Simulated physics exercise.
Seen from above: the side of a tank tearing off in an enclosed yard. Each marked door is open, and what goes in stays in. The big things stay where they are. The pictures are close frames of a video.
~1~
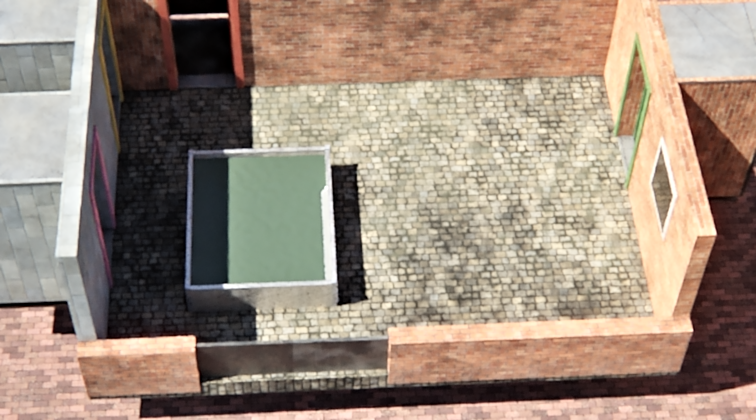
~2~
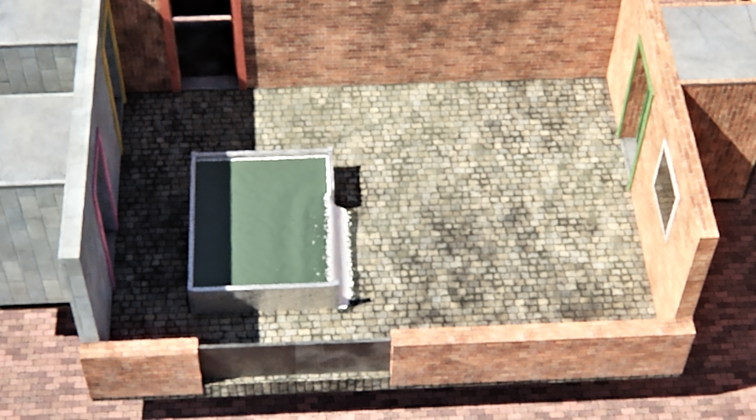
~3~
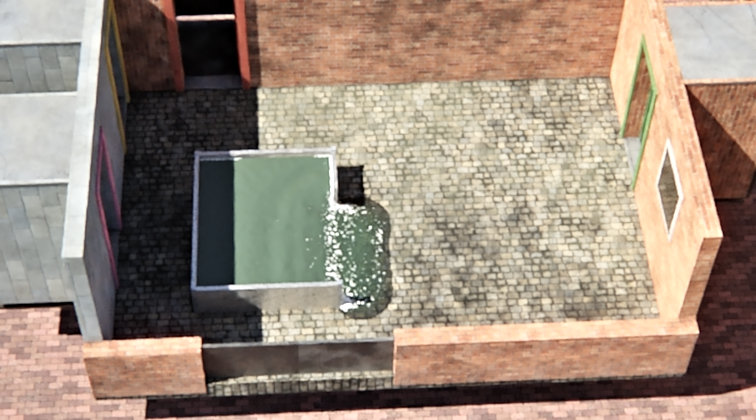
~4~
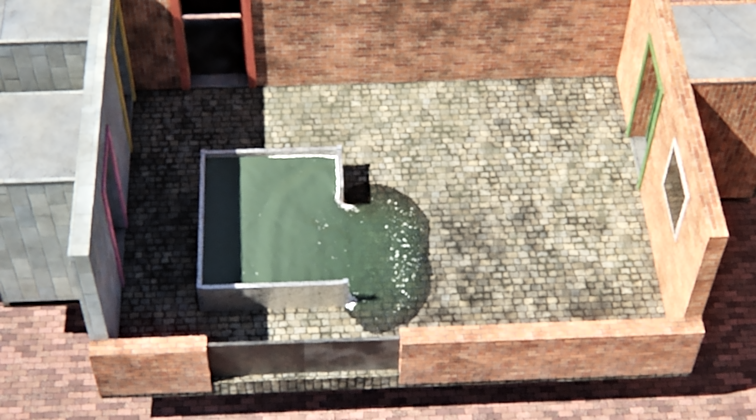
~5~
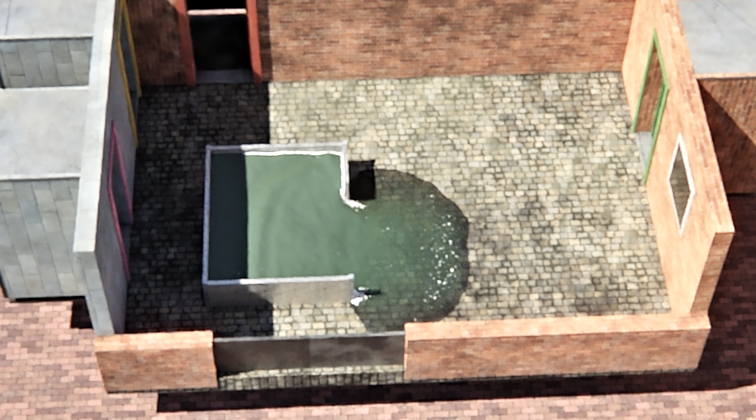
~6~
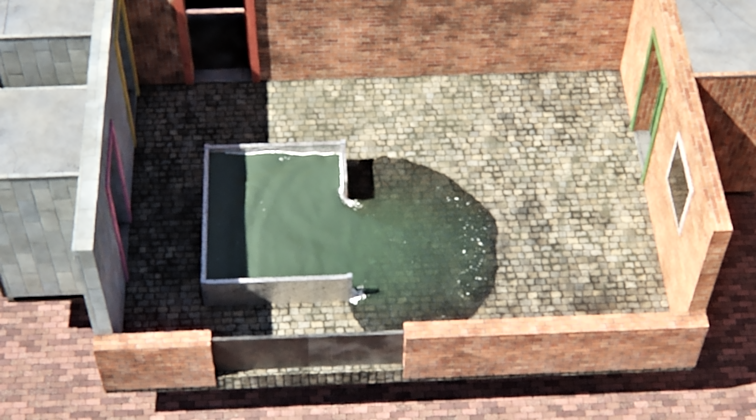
We see a tank of green water in a walled, stone-paved yard; its right side gives way, and water pours through the gap, spreading rightward across the paving in a widening, rounded pool as ripples cross the tank.
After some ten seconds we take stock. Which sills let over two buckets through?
One by one: The pink door admits no more than that; the red door admits no more than that; the yellow door admits no more than that; the green door lets in a lot.
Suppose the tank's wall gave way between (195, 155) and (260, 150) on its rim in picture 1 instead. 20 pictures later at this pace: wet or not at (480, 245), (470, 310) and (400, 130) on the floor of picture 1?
In that order: Not flooded, no water, awash.
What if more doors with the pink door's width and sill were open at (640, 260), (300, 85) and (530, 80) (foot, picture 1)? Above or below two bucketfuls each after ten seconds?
One after the other: Floods, takes less, is over.
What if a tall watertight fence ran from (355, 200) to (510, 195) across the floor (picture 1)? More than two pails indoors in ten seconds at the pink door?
My reading: Pink door keeps below it.
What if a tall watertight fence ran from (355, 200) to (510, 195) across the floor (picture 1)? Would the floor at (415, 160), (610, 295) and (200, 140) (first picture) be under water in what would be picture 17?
As listed: Not flooded, covered, no water.
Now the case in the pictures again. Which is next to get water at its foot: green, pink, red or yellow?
I say the door marked green.
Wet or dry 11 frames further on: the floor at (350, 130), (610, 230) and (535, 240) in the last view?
One after the other: Clear, wet, flooded.
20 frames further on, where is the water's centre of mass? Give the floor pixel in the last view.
Close to (464, 252).
A moment on, water covers 30 % of the floor; the pink door not reached, the red door not reached, the yellow door not reached, the green door not reached.
Next, water covers 45 % of the floor; the pink door not reached, the red door not reached, the yellow door not reached, the green door not reached.
Then, water covers 50 % of the floor; the pink door not reached, the red door not reached, the yellow door not reached, the green door over two buckets in.
Later, water covers 55 % of the floor; the pink door not reached, the red door not reached, the yellow door not reached, the green door far over two buckets in.
In the end, water covers 90 % of the floor; the pink door not reached, the red door wet at the sill, nothing in, the yellow door wet at the sill, nothing in, the green door far over two buckets in.
